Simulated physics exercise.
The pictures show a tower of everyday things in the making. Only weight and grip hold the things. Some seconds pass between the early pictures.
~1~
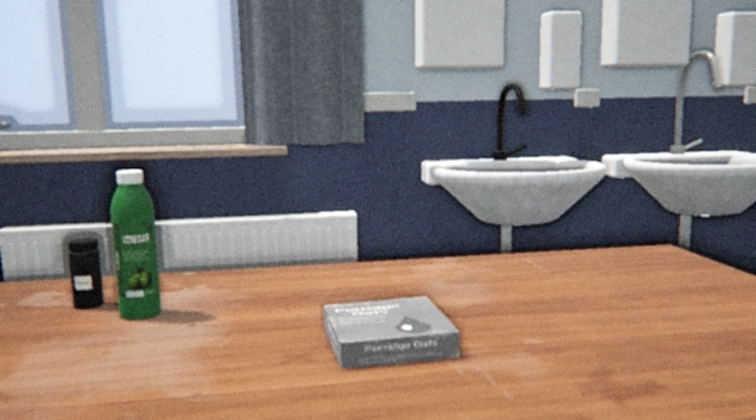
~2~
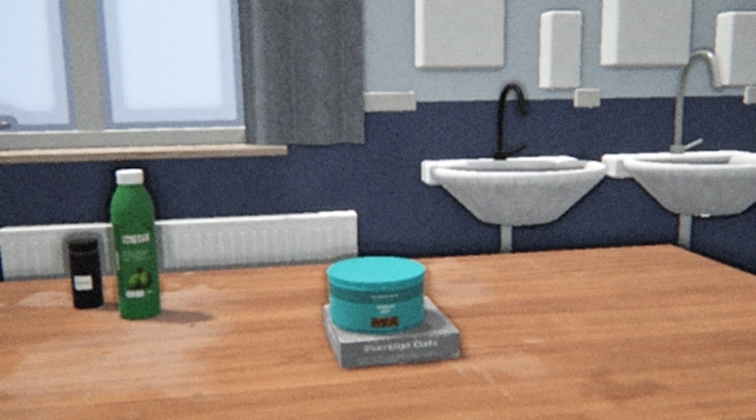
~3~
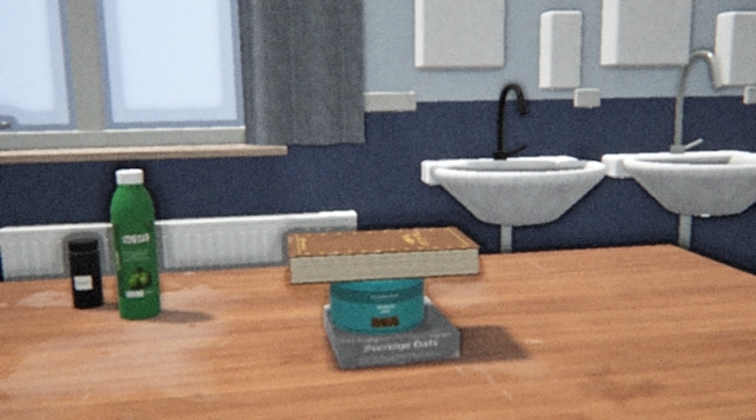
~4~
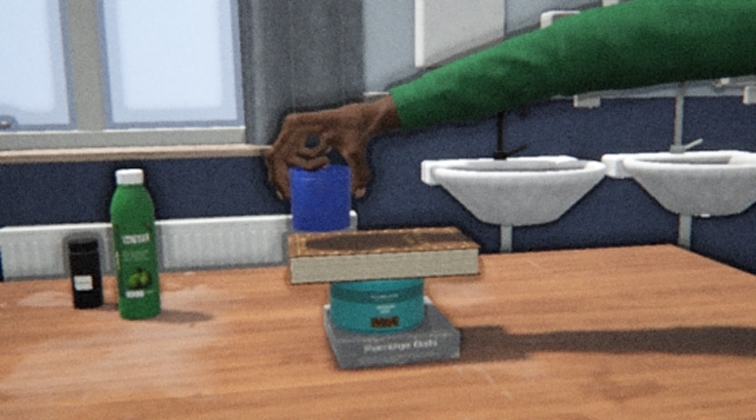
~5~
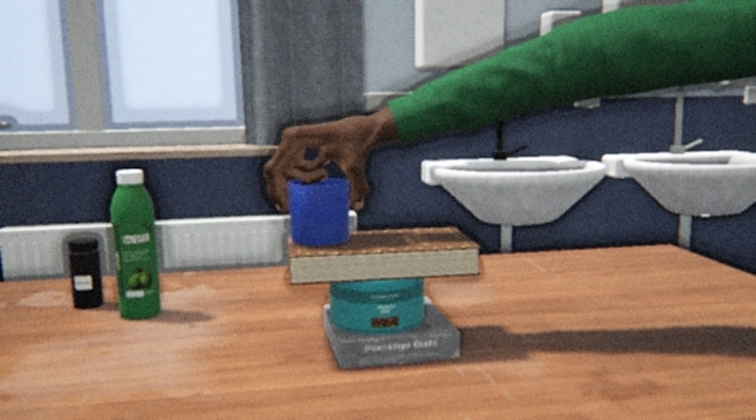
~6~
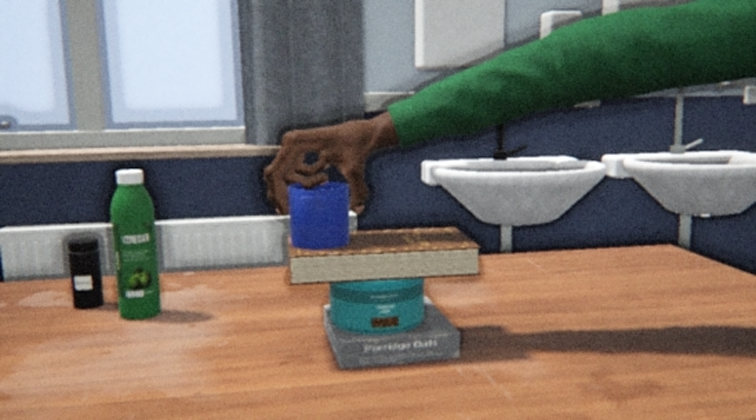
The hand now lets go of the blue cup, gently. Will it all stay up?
Here the pile holds.
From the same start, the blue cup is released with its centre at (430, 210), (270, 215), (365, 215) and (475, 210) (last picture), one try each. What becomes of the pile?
In the first case it holds; in the second case it gives way; in the third case it holds; in the fourth case it comes apart.
Then, 0.10 s past the last view, things are still on the move.
Then, 0.50 s past the last view, nothing moves.
Then, 0.70 s past the last view, blue cup resting near (320, 216).
Finally, all 6 still in place. Final places as the last picture's camera would see them, blue cup near (319, 215). The pile keeps its balance.
